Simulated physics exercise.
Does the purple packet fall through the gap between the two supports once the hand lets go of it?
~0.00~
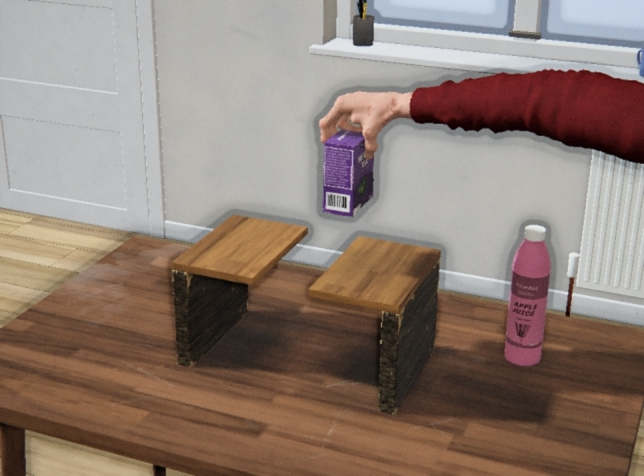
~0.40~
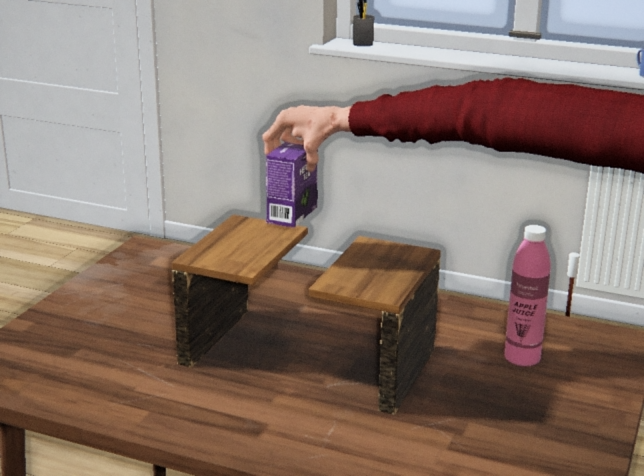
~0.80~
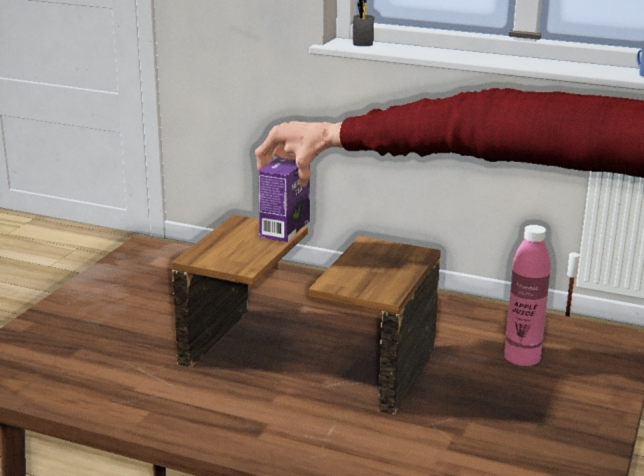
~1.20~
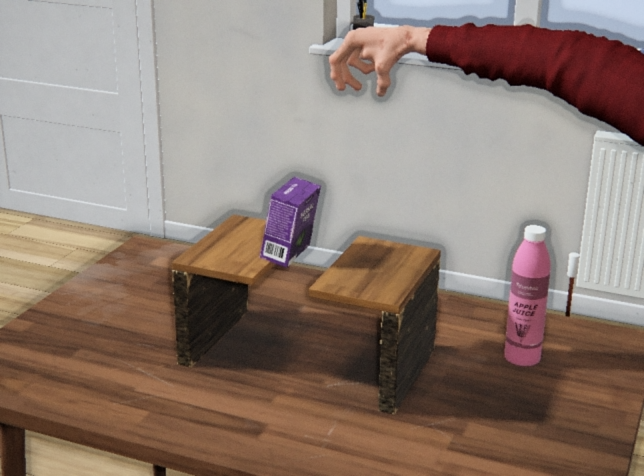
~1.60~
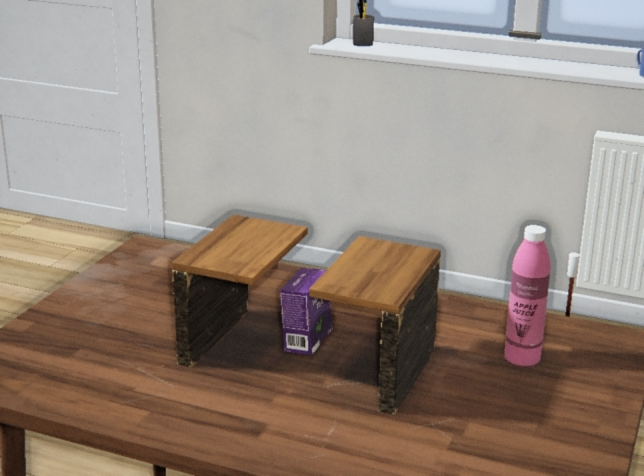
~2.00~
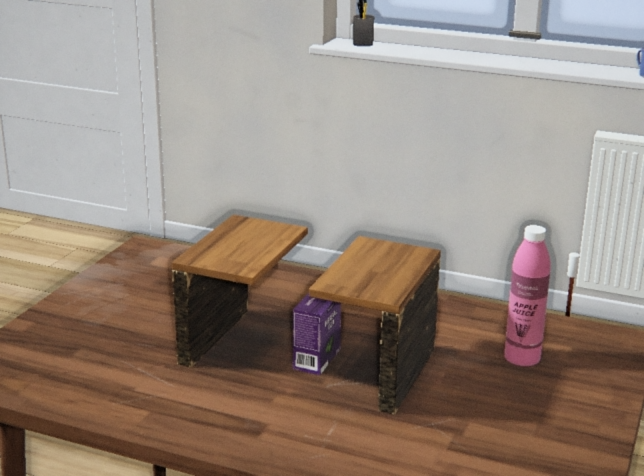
Yes, it tips off the edge of the left support and drops down the gap, ending up on the table below.
